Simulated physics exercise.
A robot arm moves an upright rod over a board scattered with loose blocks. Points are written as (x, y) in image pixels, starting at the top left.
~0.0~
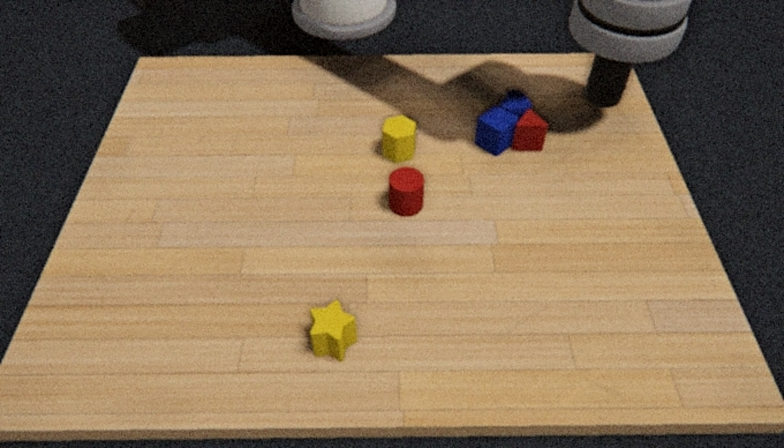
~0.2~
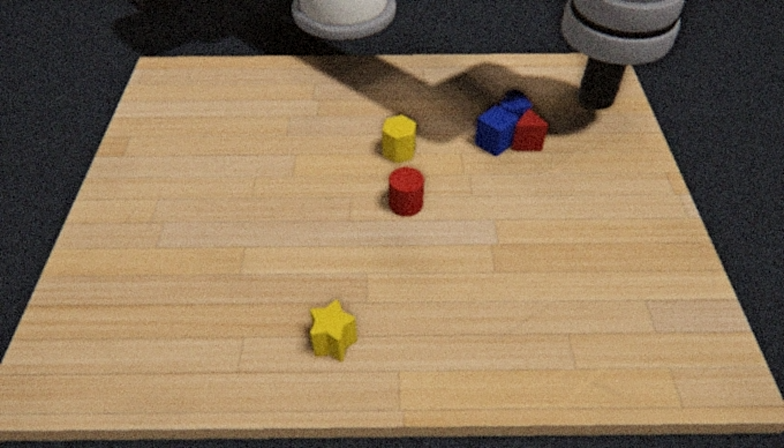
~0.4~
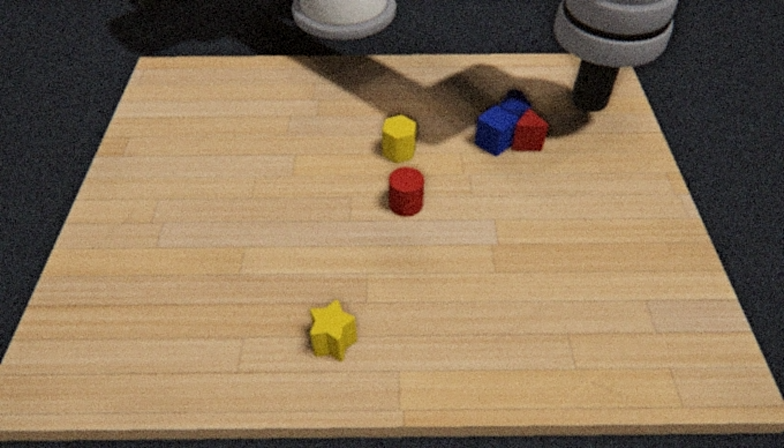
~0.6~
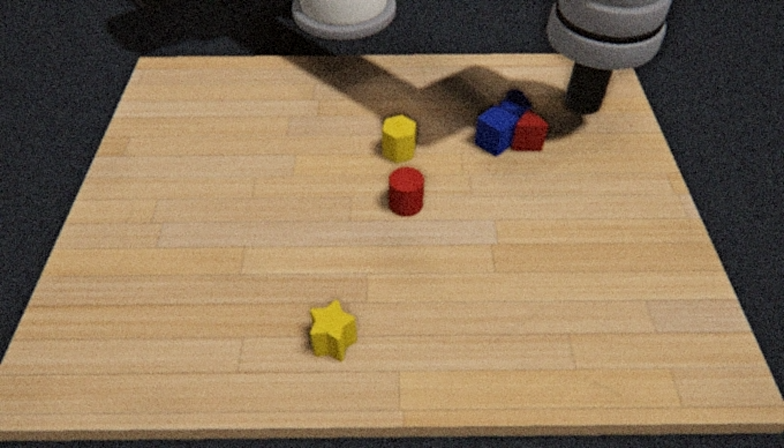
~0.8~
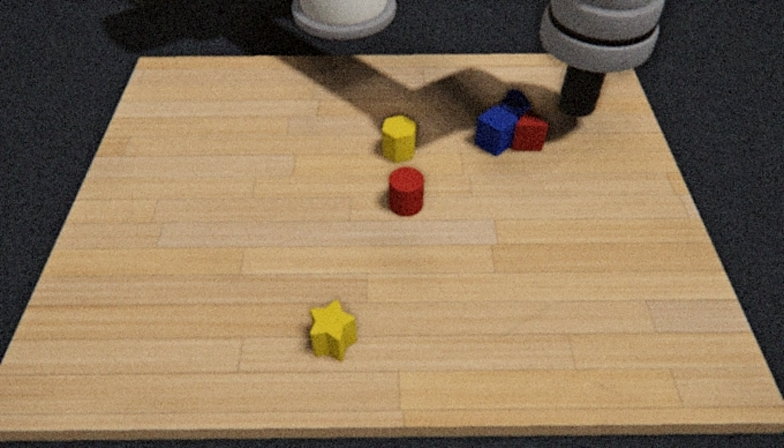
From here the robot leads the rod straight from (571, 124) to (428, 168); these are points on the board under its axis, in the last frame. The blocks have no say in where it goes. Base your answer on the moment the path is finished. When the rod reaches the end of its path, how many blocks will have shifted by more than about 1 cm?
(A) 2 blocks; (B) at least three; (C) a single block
My pick is B.
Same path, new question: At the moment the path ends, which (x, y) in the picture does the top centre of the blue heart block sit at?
For the centre of its top, I'd go with (491, 100).
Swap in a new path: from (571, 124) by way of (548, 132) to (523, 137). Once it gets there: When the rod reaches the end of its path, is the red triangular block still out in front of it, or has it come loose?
The rod still has it in front.
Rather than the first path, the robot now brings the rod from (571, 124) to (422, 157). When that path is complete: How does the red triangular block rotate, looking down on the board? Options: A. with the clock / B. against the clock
B (against the clock)
The first path, step by step. One third of the way, rod at (529, 121); blue square at (492, 117); blue heart block at (504, 99), turned 50° clockwise; red triangular block at (518, 129), turned 10° anticlockwise.
Two thirds of the way, rod at (480, 136); blue square at (445, 121), turned 45° clockwise; blue heart block at (491, 100), turned 100° clockwise; red triangular block at (491, 147), turned 75° anticlockwise.
At the end, rod at (429, 151); yellow six-sided block at (384, 124), turned 35° anticlockwise; red round block unmoved; blue square at (416, 120), turned 115° clockwise; blue heart block at (491, 100), turned 100° clockwise; red triangular block at (490, 147), turned 85° anticlockwise.
